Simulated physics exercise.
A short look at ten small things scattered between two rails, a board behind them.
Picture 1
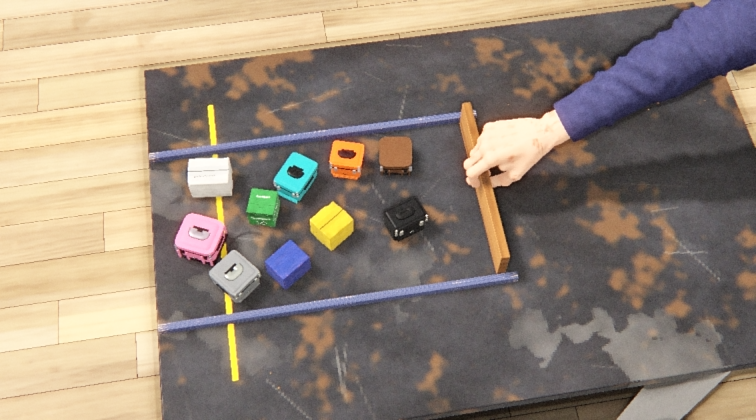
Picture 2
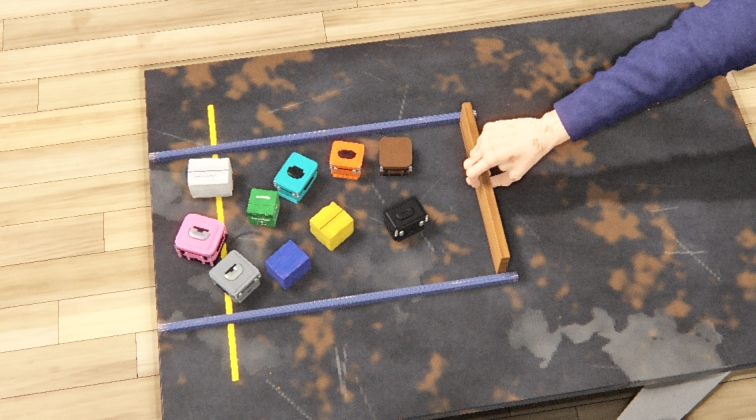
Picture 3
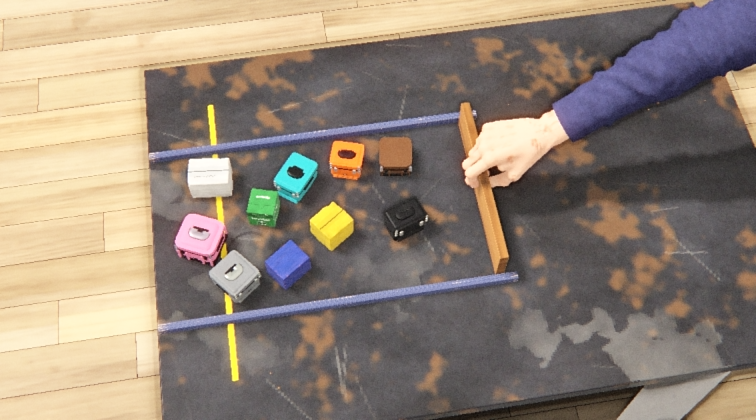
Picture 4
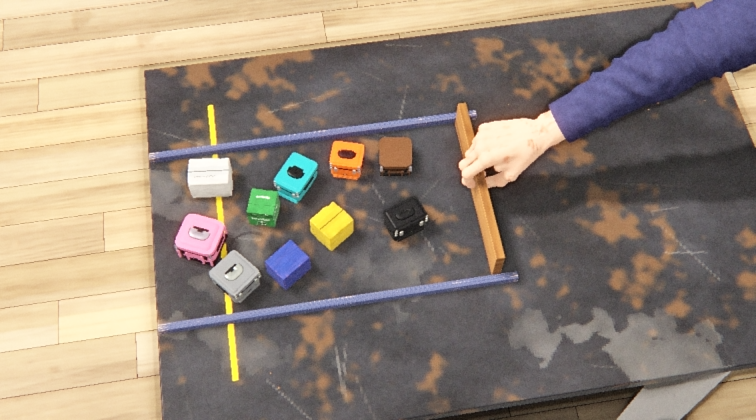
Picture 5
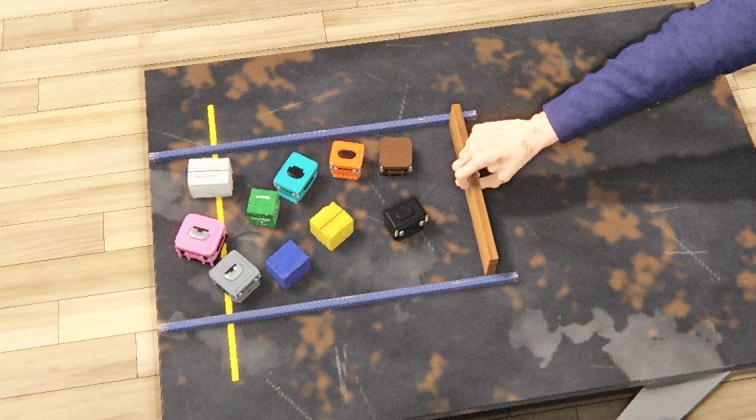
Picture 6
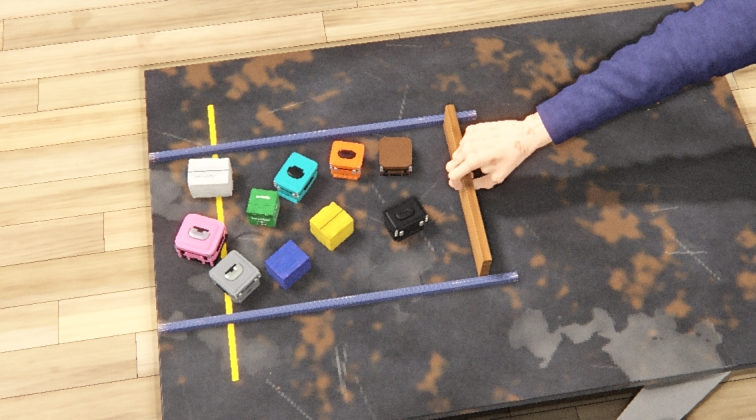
A hand slid a wooden board slightly to the left between two blue rails, while the ten small coloured boxes scattered in front of it, some by a yellow line, stayed still.
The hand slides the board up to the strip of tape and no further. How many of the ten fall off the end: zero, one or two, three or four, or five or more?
The number that fall off is three or four.
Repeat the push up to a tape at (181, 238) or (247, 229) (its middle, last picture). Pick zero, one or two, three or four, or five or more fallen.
For each place: Five or over; either one or two.
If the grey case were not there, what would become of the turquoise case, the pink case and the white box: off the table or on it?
The turquoise case drops off, the pink case falls, the white box is lost.
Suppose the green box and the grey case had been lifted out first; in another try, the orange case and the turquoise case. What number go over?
Fallen: 3, and 1 in the other try.
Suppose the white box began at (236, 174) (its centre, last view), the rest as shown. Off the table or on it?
Then it falls.
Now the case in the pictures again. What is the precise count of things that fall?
It comes to 3.
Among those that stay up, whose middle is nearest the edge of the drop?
Foremost is the yellow box.
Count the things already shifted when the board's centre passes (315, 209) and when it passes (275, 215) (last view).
The counts are 7 and 10.
Early on, none off yet; pink case at rest near (202, 239); white box at rest near (211, 178); grey case at rest near (236, 278).
Finally, the number that fall off is three or four; lost, turquoise case, white box and pink case.
